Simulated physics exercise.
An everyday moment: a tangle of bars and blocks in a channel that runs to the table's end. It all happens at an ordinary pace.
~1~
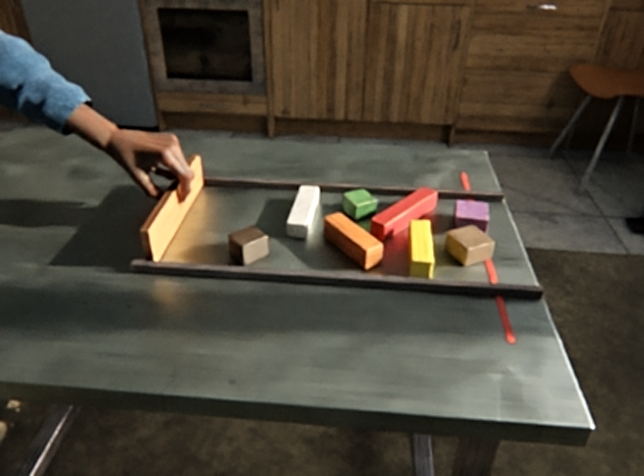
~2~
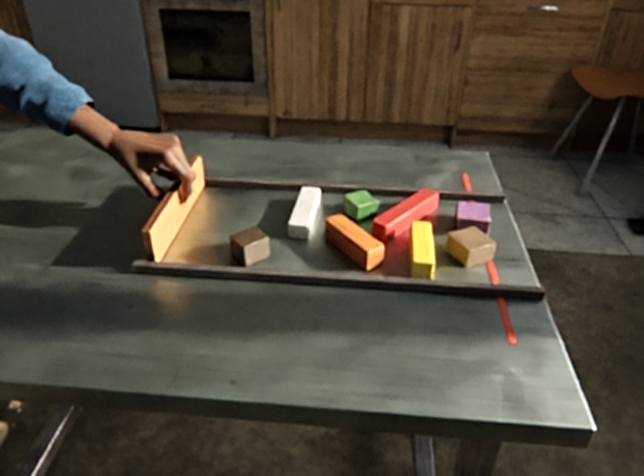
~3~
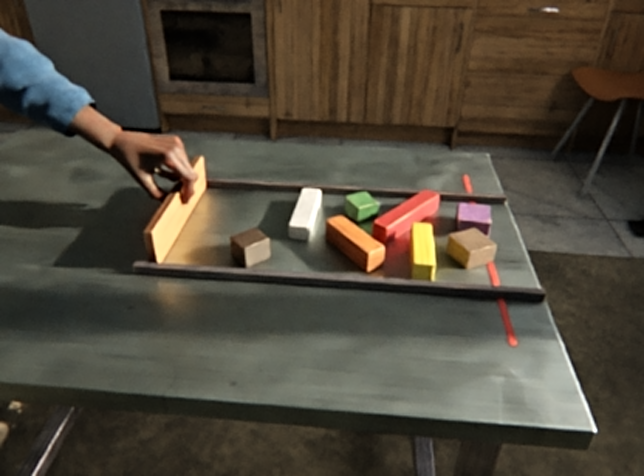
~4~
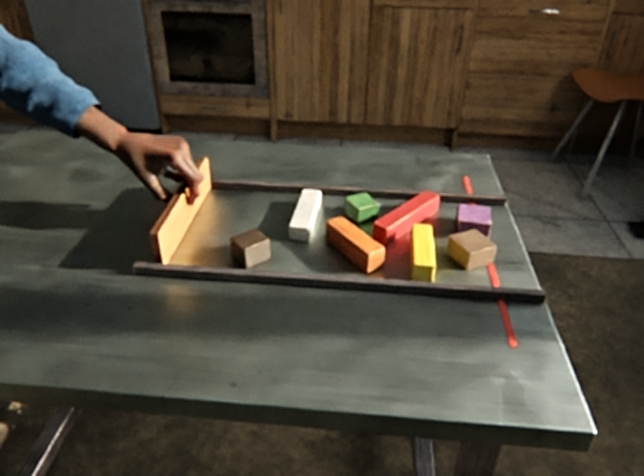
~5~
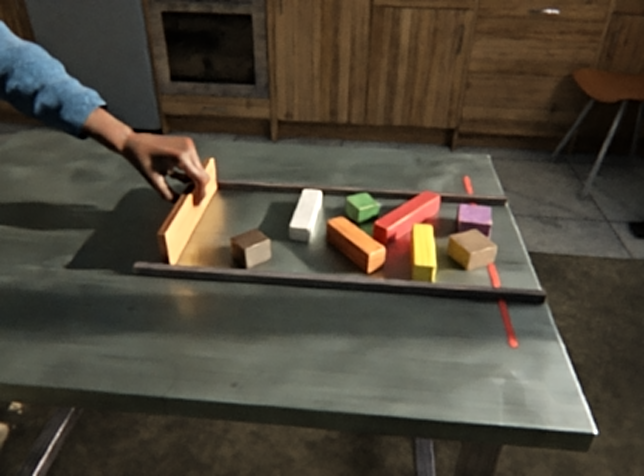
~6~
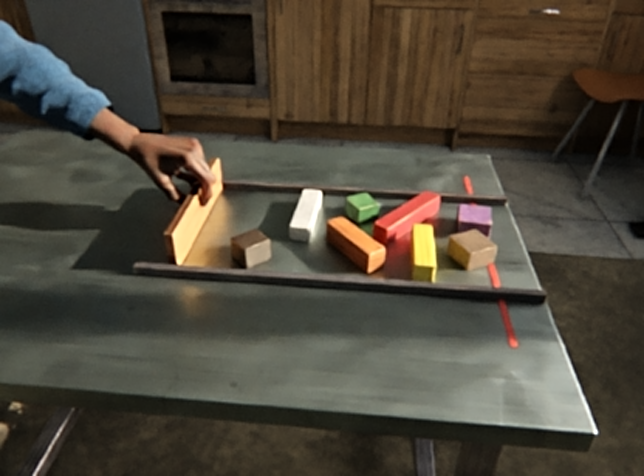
On a dark tabletop, a hand slides an upright wooden board slightly right along a channel, the scattered coloured blocks staying still.
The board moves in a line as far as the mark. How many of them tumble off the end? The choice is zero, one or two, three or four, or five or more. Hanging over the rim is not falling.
The number that fall off is three or four.
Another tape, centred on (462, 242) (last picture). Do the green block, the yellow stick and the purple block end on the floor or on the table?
The green block does not fall; the yellow stick goes over; the purple block is lost.
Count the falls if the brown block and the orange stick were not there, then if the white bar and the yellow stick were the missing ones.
It would be 3 and 2.
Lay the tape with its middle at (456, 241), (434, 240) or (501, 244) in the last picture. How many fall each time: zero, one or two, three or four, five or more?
For each place: Just one or two; no fall at all; more than four.
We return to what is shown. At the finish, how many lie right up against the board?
The number is 2.
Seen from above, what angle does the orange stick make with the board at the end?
Some 0 degrees.
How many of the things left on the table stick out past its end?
2 of them.
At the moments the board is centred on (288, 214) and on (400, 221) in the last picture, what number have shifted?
First 1, then 8.
A little later, none off yet; purple block at rest near (473, 222); brown block at rest near (472, 250); yellow stick at rest near (422, 252).
Next, none off yet; purple block at rest near (473, 222); brown block at rest near (472, 250); yellow stick shifted a little near (435, 254).
Later still, none off yet; purple block shifted about its own width near (515, 223); brown block shifted well along near (543, 263); yellow stick shifted about its own width near (514, 260).
When it is over, the number that fall off is three or four; down, red stick, yellow stick, brown block and purple block.
